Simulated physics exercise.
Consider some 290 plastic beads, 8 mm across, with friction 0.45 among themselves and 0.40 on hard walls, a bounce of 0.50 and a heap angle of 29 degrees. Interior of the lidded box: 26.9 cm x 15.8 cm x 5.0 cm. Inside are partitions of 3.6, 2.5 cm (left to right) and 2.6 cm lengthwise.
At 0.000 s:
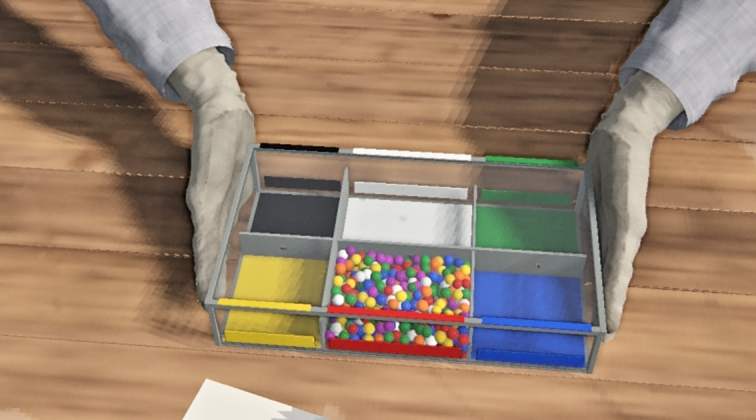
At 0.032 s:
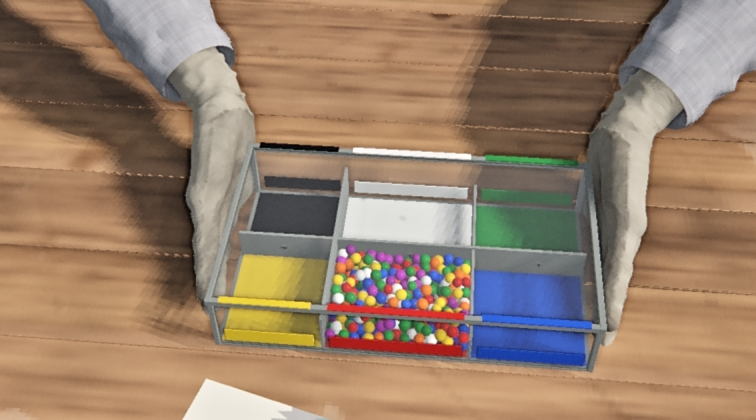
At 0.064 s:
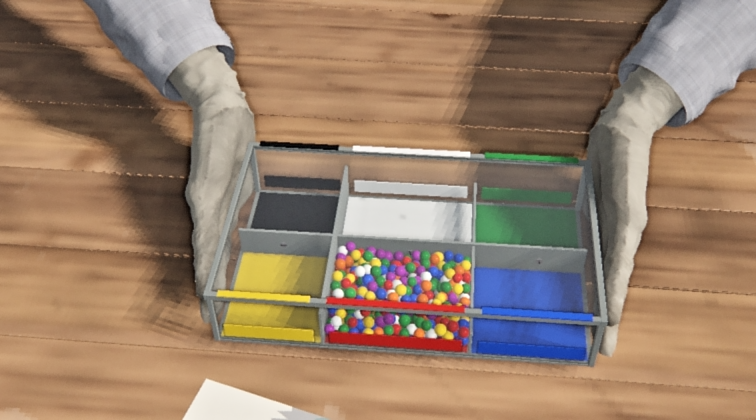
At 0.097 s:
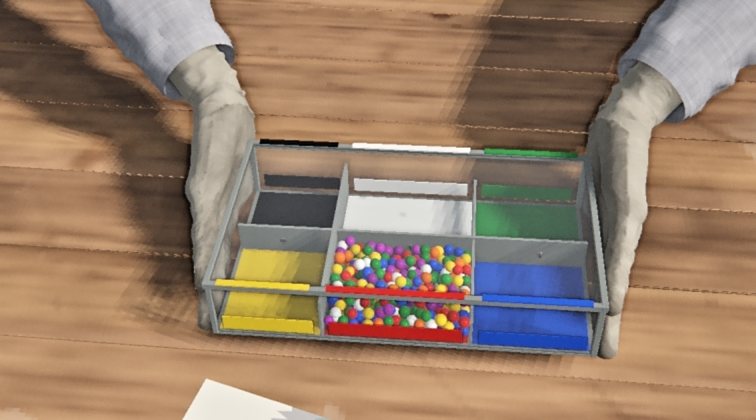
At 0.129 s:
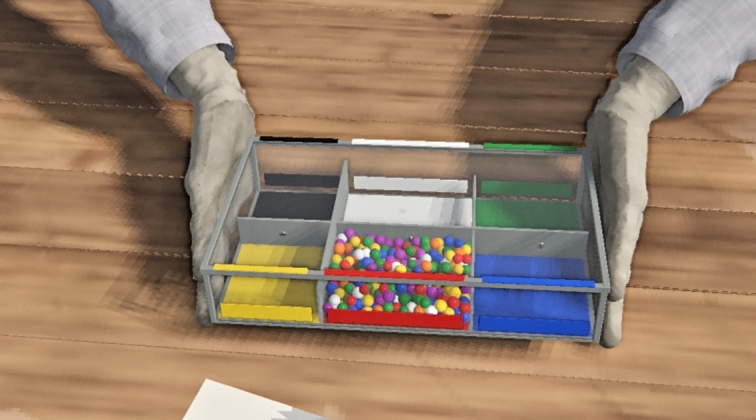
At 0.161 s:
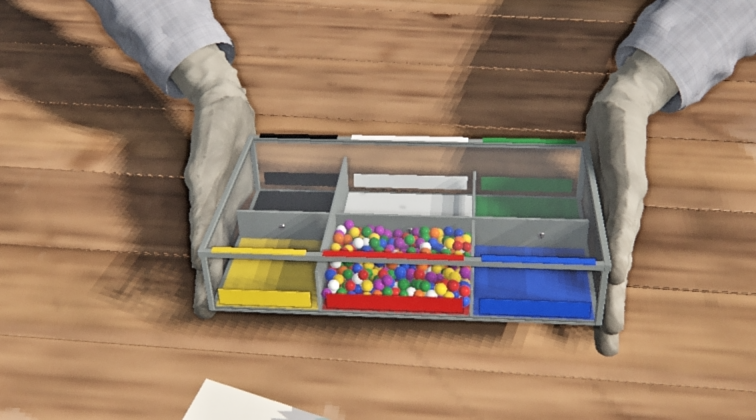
A clear box with colored sections, one full of many-colored beads, was held between two gloved hands above a wooden table and gradually tilted, its front edge rising while the beads stayed in the red-edged section.
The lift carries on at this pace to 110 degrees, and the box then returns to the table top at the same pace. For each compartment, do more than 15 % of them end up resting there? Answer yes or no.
Red: No, blue: No, green: No, yellow: No, white: Yes, black: Yes.
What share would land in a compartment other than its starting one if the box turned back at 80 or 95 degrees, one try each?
Around 65 and 90 in a hundred, respectively.
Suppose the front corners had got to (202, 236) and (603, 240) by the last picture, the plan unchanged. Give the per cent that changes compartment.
In that case close to 95 per cent.
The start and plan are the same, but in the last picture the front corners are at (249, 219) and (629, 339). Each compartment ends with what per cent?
It comes out as red at 10 percent, blue at 80 percent, green at 10 percent, yellow at 0 percent, white at 0 percent and black at 0 percent.
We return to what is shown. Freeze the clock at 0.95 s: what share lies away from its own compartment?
Around 65 in a hundred.
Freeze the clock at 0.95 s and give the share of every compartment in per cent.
Red 35 %, blue 0 %, green 0 %, yellow 0 %, white 55 %, black 10 %.
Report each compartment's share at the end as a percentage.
Red: 0 %, blue: 0 %, green: 0 %, yellow: 0 %, white: 75 %, black: 20 %.
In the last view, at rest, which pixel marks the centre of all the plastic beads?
I'd put it at about (383, 210).
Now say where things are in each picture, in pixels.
Box tilt 0 degrees, front corners at (211, 301) and (599, 329); red 100 %, in the first picture.
Box tilt 1 degrees, front corners at (211, 299) and (600, 327), in the second picture.
Box tilt 2 degrees, front corners at (210, 293) and (600, 319), in the third picture.
Box tilt 5 degrees, front corners at (209, 283) and (602, 306), lowest corner left back, in the fourth picture.
Box tilt 9 degrees, front corners at (207, 268) and (603, 286), lowest corner left back, in the fifth picture.
Box tilt 13 degrees, front corners at (205, 251) and (604, 264), lowest corner left back; red 100 %. Its pace works out near 130 degrees a second, in the sixth picture.
After 0.95 s, tilt 110 degrees; red 35 %, white 55 %, black 10 %.
Then, at 1.48 s, tilt 50 degrees; white 75 %, black 20 %.
Then, at 2.07 s, tilt 0 degrees; white 75 %, black 20 %.
At rest (2.6 s), red 0 %, blue 0 %, green 0 %, yellow 0 %, white 75 %, black 20 %.
